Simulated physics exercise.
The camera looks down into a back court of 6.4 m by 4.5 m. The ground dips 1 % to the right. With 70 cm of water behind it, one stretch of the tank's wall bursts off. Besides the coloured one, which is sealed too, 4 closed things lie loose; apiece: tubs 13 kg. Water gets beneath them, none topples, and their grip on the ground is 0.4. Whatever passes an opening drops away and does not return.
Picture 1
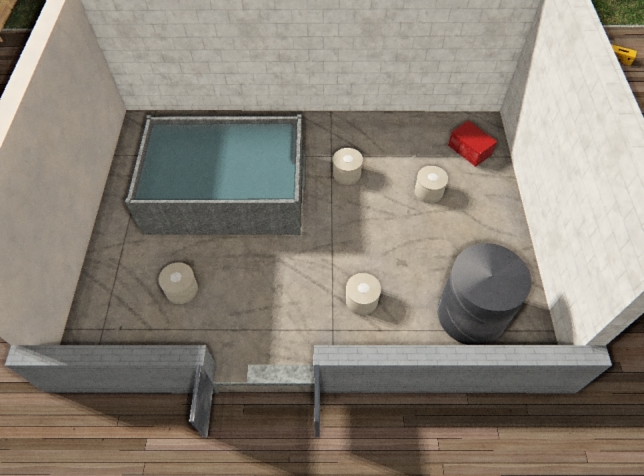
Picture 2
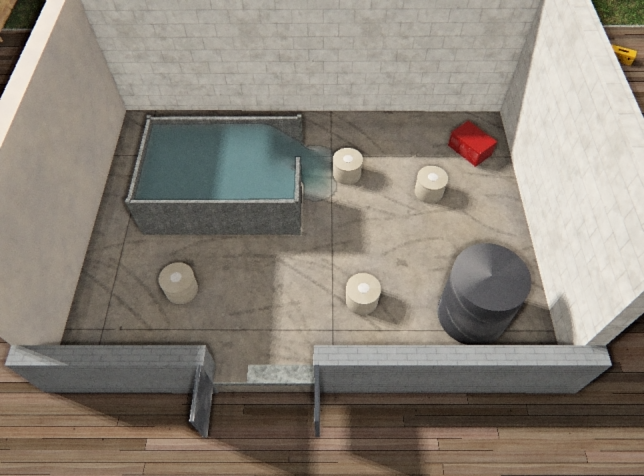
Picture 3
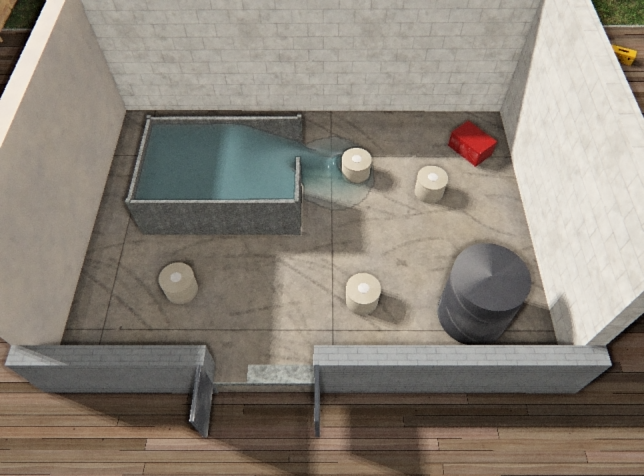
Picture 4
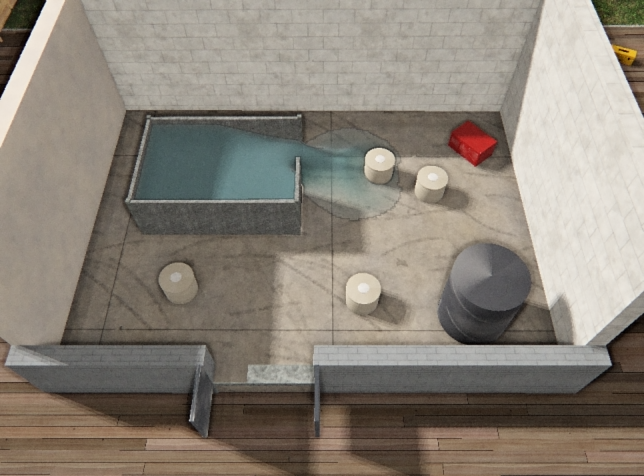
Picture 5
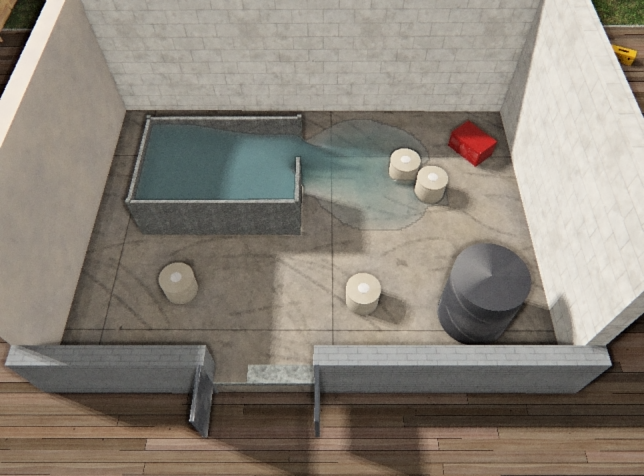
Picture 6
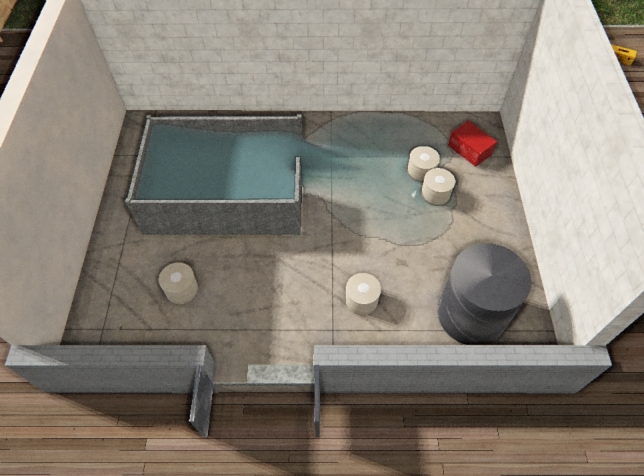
Raised tank in a walled court releasing water through its right side, pushing one pale drum rightward against another beside a red crate.
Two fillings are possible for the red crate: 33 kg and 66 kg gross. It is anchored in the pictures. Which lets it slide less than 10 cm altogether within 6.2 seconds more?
I expect that neither weight holds it.
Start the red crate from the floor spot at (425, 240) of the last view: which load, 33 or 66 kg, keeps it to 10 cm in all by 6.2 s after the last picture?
Only the larger holds.
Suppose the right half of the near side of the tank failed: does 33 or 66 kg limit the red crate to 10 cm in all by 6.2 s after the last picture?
Then the lower weight is enough.
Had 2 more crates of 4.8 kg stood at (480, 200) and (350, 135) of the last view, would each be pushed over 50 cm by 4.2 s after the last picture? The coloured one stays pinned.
In that order: Over, past it.
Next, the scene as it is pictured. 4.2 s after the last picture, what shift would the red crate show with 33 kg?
Roughly 250 cm.
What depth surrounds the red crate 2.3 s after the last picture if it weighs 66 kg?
About 23 cm.
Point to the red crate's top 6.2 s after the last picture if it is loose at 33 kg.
Near (402, 267).
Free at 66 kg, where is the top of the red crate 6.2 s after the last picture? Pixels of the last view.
Around (499, 174).
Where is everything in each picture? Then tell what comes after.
The first frame shows the red crate at (474, 137), on the bottom; water covers 3.3 m2; 0 of 5 have shifted.
The second frame shows the red crate at (474, 137), on the bottom; water covers 3.8 m2; 0 of 5 have shifted.
The third frame shows the red crate at (474, 137) rests on the ground; 4.4 m2 under water; 1 of 5 have shifted.
The fourth frame shows the red crate at (474, 137), on the bottom; water covers 5.4 m2; 1 of 5 have shifted.
The fifth frame shows the red crate at (474, 137), on the bottom; 6.5 m2 under water; 1 of 5 have shifted.
The sixth frame shows the red crate at (474, 137), on the bottom; 7.8 m2 under water; 2 of 5 have shifted.
Then, 0.6 s after the last picture the red crate would be 34 cm from its start with 33 kg and 13 cm from its start with 66 kg; 10 cm of water round it then.
Then, 2.3 s after the last picture the red crate would be 104 cm from its start with 33 kg and 13 cm from its start with 66 kg; 23 cm of water round it then.
Then, 4.2 s after the last picture the red crate would be 248 cm from its start with 33 kg and 70 cm from its start with 66 kg; 16 cm of water round it then.
Then, 6.2 s after the last picture the red crate would be 271 cm from its start with 33 kg and 80 cm from its start with 66 kg; 15 cm of water round it then.
